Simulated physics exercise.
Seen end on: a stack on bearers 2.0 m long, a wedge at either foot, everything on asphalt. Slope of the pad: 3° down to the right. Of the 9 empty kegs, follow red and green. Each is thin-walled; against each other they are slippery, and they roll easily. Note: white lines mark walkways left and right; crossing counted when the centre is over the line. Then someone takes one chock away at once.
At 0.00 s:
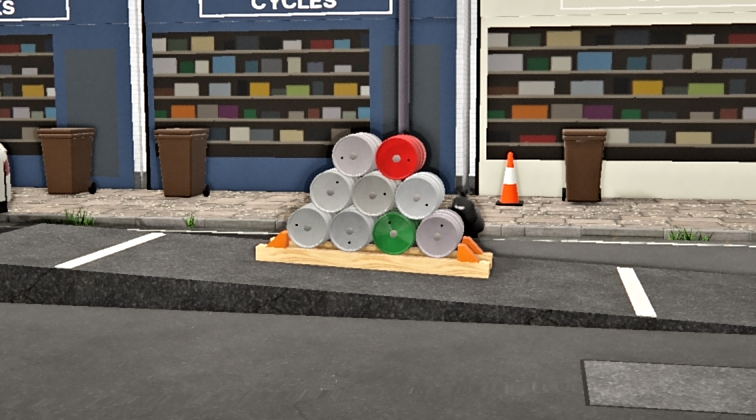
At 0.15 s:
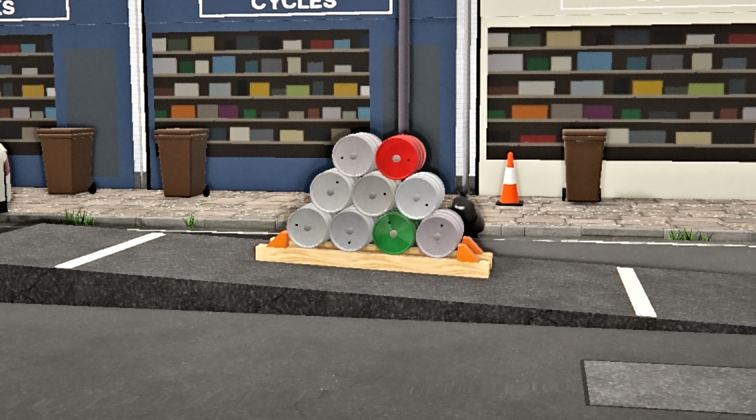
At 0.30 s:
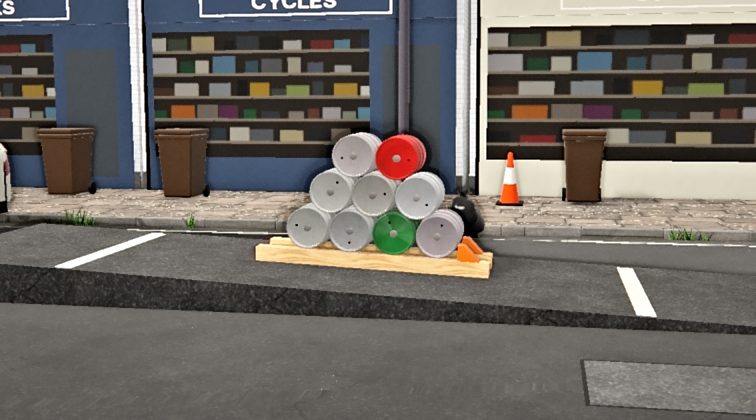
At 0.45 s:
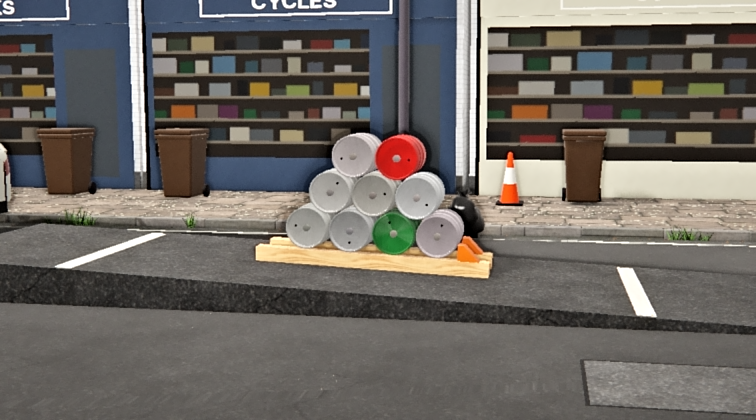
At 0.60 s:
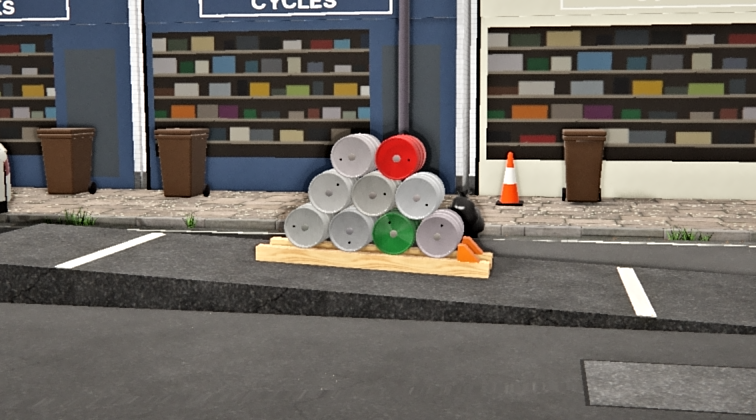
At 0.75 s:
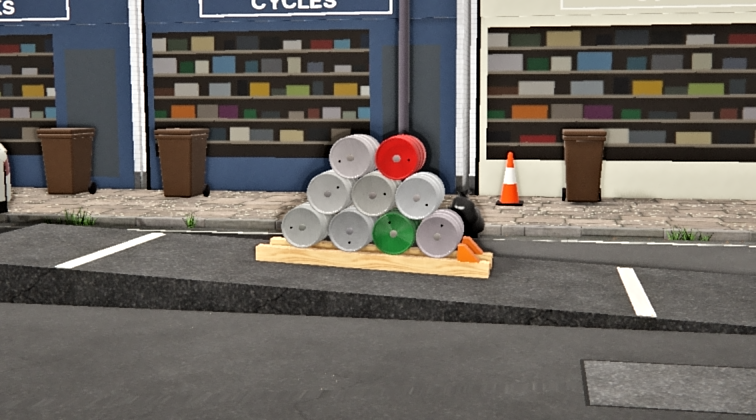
A stack of barrels stays still on wooden bearers as the left orange wedge disappears.
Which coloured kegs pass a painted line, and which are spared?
In the end the red keg remains inside the lines and the green remains inside the lines.
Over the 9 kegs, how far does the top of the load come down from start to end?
0 cm.
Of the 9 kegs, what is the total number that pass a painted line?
The number is exactly 0.
After 1.1 s, red is up on others, 80 cm from the bearers' right end; green is on the bearers, 80 cm from the bearers' right end; 0 past a line.
At rest (7.8 s), red is up on others, 80 cm from the bearers' right end; green is on the bearers, 80 cm from the bearers' right end; 0 past a line.
